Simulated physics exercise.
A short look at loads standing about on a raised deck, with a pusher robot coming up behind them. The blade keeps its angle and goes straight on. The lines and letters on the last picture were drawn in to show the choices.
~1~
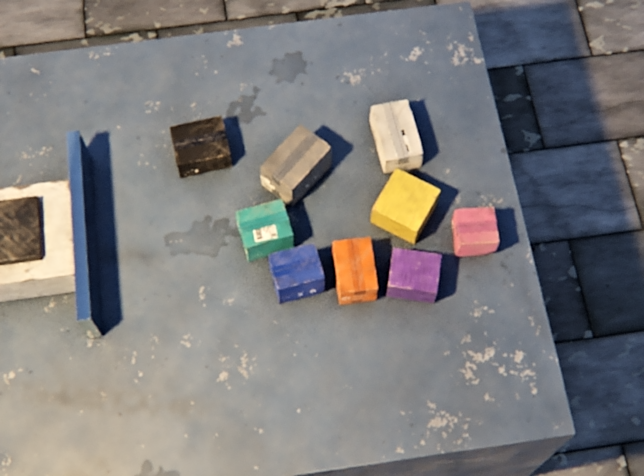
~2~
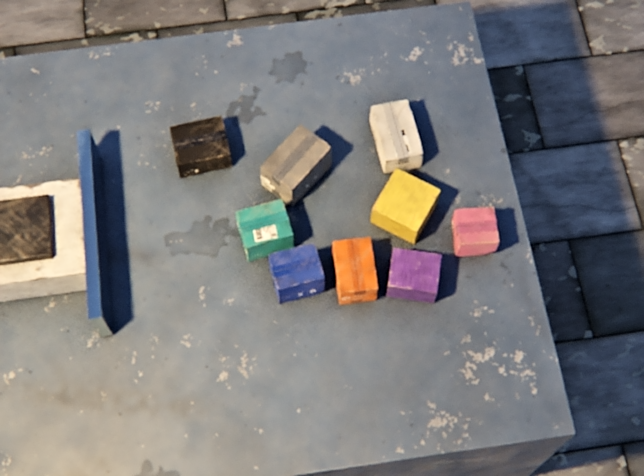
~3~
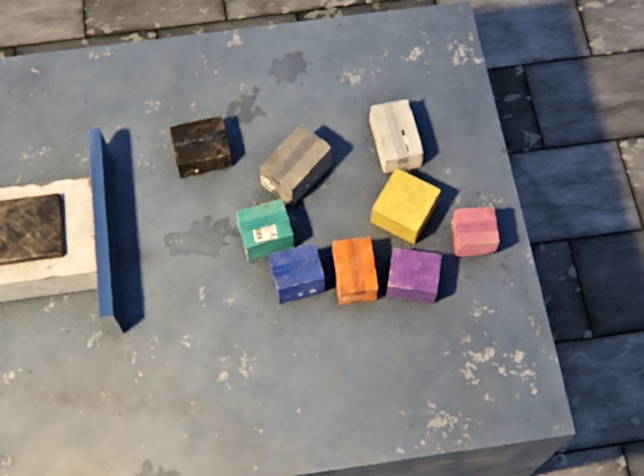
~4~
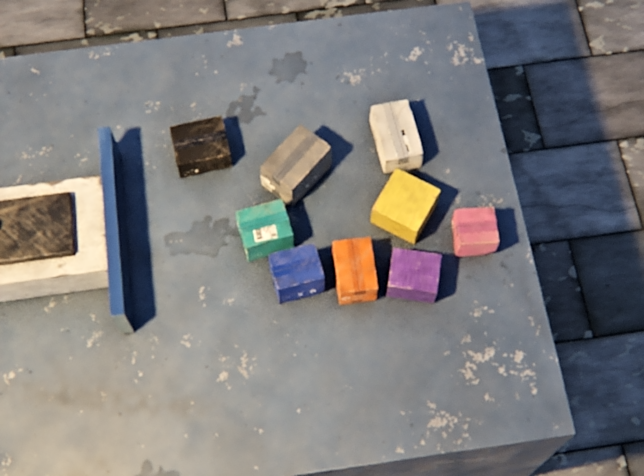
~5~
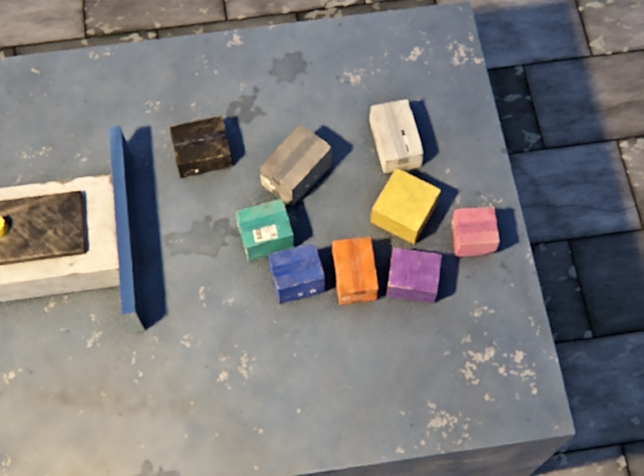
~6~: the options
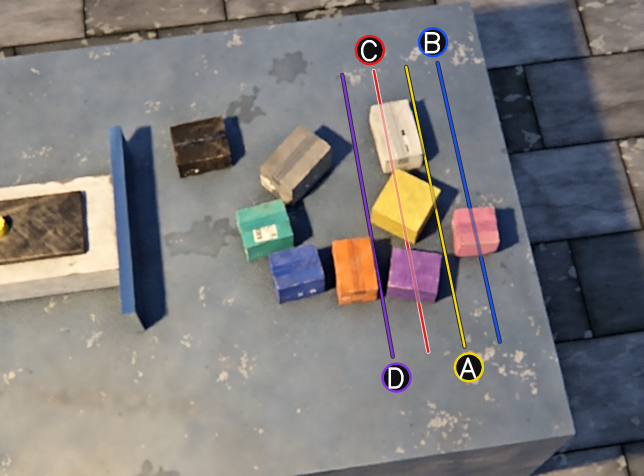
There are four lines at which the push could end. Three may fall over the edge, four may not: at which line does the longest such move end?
Up to line A.
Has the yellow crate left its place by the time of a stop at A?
Yes.
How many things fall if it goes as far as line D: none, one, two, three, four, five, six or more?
By then, none.
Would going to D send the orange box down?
No.
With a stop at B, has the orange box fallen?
Yes.
On the copy, A at (434, 198); B at (467, 194); C at (399, 203); D at (366, 207).
On A. First, robot (157, 211); black box (262, 139); grey parcel (301, 168).
Then, robot (270, 196); pink box (491, 227); purple crate (475, 271).
Finally, robot (357, 185); pink box over the edge; purple crate over the edge; two fallen.
By contrast, B drops five; C is within the limit but short; D is within the limit but short.
